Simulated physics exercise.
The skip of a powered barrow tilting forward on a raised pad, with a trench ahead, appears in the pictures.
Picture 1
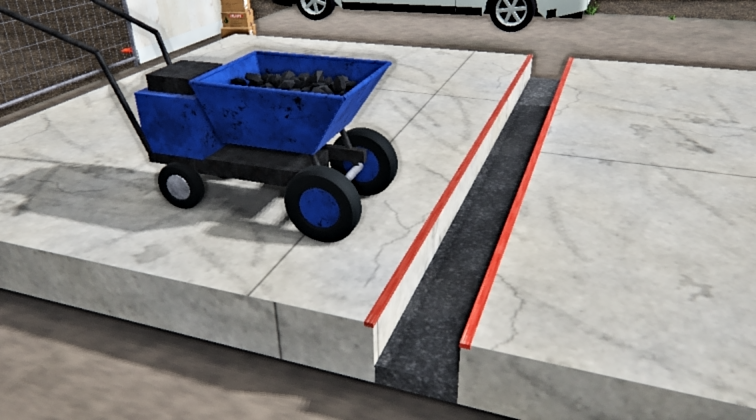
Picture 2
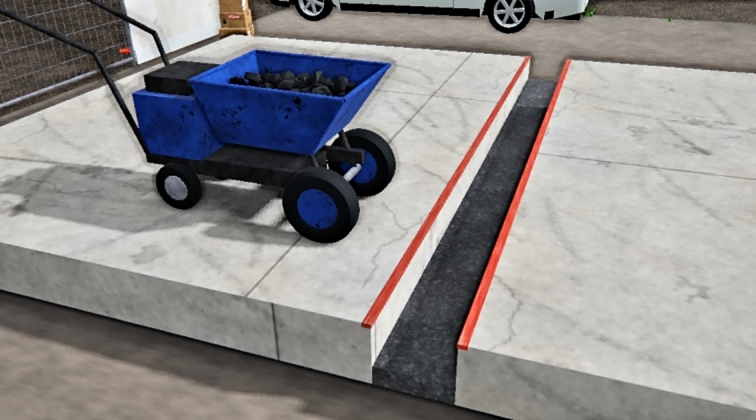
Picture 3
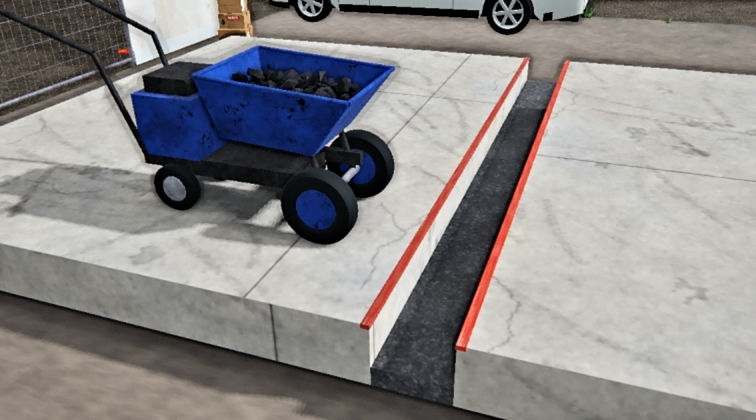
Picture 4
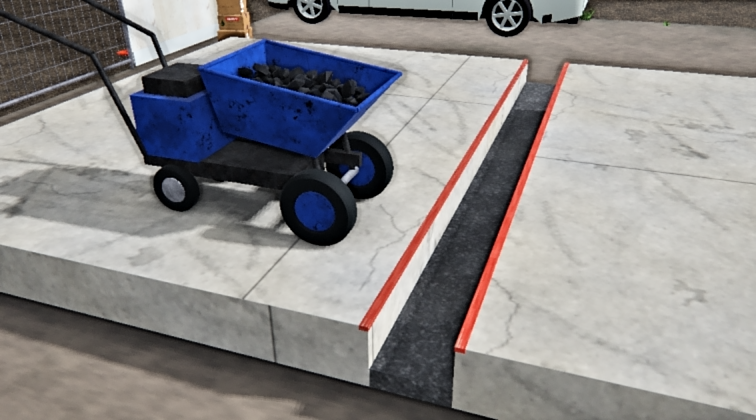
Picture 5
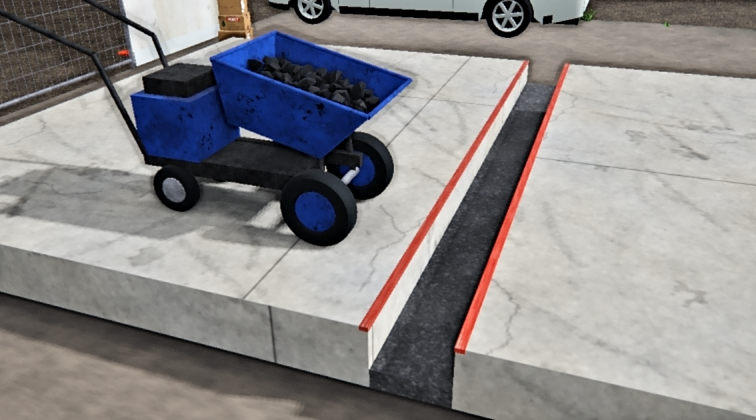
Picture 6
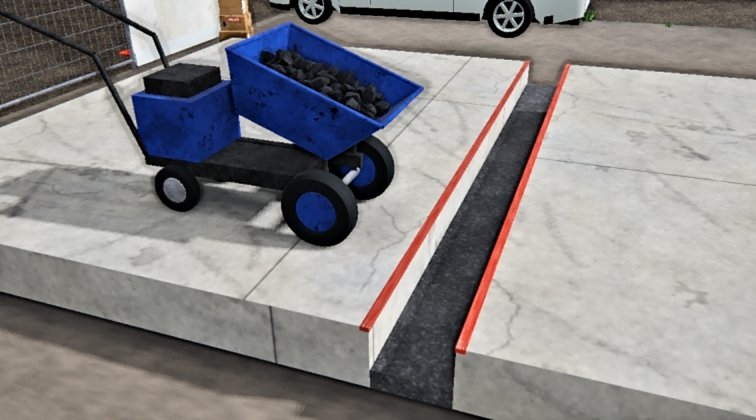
Blue skip of a small wheeled barrow, loaded with dark lumps, tilting forward to the right beside a red-edged trench.
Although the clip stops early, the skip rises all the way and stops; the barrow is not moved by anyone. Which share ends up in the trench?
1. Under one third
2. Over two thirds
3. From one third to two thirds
Option 2: Over two thirds.
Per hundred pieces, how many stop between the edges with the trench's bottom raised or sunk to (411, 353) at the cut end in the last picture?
70 %.
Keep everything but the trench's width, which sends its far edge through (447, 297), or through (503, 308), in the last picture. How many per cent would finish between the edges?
60 %, then 100 %.
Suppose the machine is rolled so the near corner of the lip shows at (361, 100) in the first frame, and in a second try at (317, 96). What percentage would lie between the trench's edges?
Approximately 70 per cent and 100 per cent, in that order.
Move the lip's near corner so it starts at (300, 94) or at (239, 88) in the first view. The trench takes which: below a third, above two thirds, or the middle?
At the first place the answer is above two thirds, and at the second it is below one third.
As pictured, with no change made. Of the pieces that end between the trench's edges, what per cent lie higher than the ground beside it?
Estimate: Near 5 in a hundred.
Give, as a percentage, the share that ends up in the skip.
It comes out at some 0 in a hundred.
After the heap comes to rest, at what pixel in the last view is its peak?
Around (515, 230).
Just after the last frame, skip tipped steeply; every one in the skip.
A moment on, skip tipped right over; the larger part in the skip; about a tenth in or heaped over the trench; just a few falling.
Further on, skip tipped right over; roughly a third in the skip; roughly two thirds in or heaped over the trench; about a tenth beyond it.
When it is over, skip tipped right over; just a few in the skip; the larger part in or heaped over the trench; about a tenth beyond it.
